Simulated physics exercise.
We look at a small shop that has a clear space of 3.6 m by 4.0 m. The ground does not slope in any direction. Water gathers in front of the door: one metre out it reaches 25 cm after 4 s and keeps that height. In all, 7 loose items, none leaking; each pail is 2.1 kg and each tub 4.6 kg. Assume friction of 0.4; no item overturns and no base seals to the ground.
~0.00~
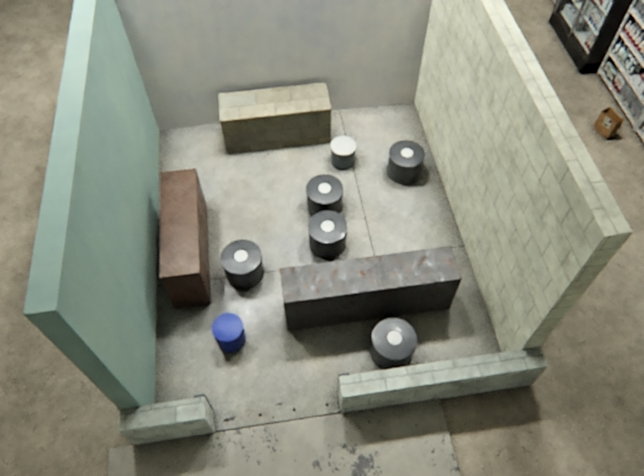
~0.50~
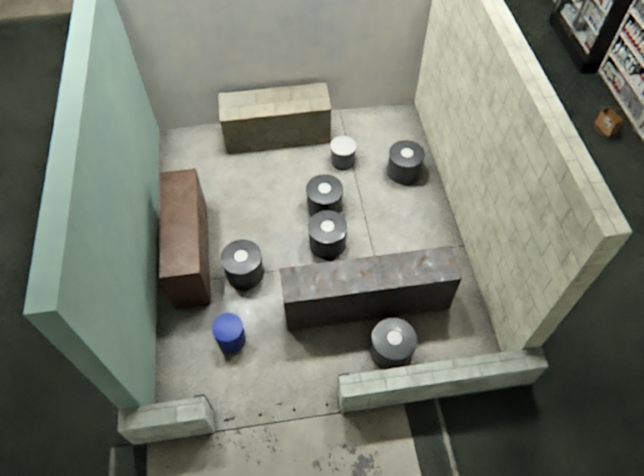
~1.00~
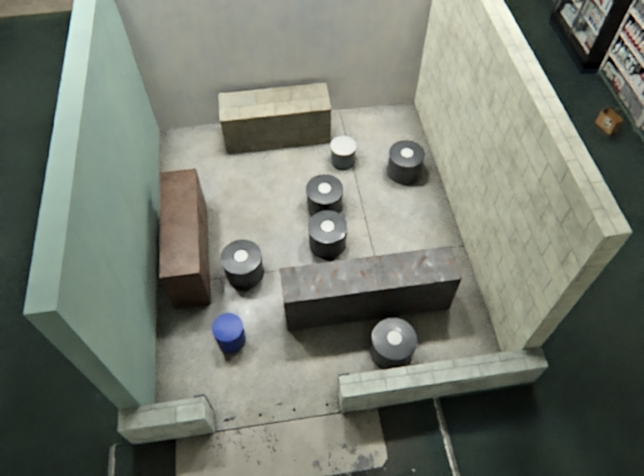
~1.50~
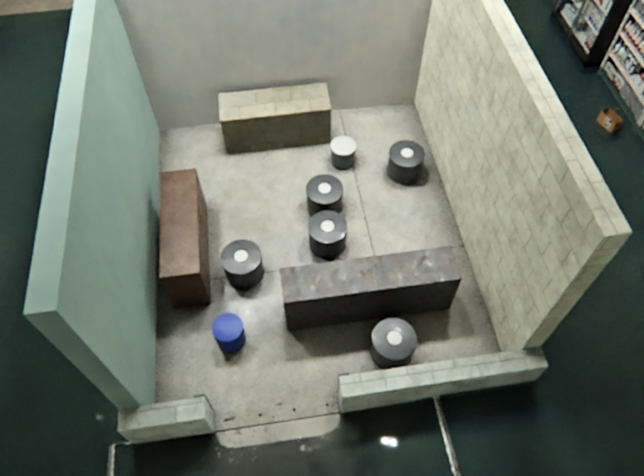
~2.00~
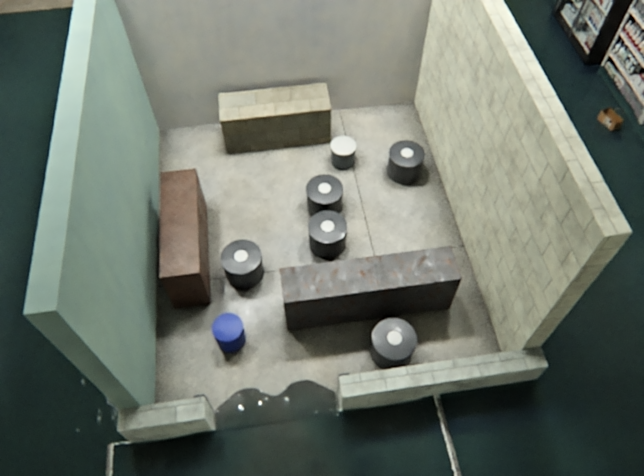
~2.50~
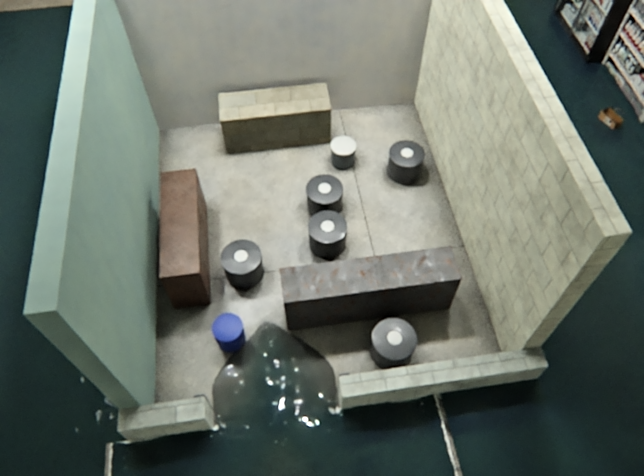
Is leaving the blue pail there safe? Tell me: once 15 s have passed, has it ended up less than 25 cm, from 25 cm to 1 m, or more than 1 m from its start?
It has gone from 25 cm to 1 m.
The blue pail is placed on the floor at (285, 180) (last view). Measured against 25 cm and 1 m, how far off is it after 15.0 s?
Result: It drifts a great deal.
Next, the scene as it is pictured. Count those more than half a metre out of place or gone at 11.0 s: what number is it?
Tally: 6.
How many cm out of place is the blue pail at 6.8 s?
I'd guess some 20 cm by then.
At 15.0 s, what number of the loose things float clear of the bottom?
7 at that moment.
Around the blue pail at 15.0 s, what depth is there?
Roughly 17 cm at that moment.
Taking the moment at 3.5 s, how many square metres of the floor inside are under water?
I'd estimate close to 2.5 m2.
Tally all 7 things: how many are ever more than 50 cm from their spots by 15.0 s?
The count comes to 7.
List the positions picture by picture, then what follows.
The first picture shows the blue pail at (227, 327), on the bottom; 0.0 m2 under water; 0 of 7 have shifted.
The second picture shows the blue pail at (227, 327) rests on the ground; 0.0 m2 under water; 0 of 7 have shifted.
The third picture shows the blue pail at (227, 327), on the bottom; 0.0 m2 under water; 0 of 7 have shifted.
The fourth picture shows the blue pail at (227, 327) rests on the ground; water covers 0.0 m2; 0 of 7 have shifted.
The fifth picture shows the blue pail at (227, 327) rests on the ground; water covers 0.1 m2; 0 of 7 have shifted.
The sixth picture shows the blue pail at (227, 327) rests on the ground; 0.7 m2 under water; 0 of 7 have shifted.
After 3.5 s the blue pail is near (189, 307), 0.5 m from its start, aground; 0 afloat.
After 6.8 s the blue pail is near (202, 323), 0.2 m from its start, afloat; 5 afloat.
After 11.0 s the blue pail is near (164, 367), 0.7 m from its start, afloat; 7 afloat.
After 15.0 s the blue pail is near (201, 362), 0.5 m from its start, afloat; 7 afloat.
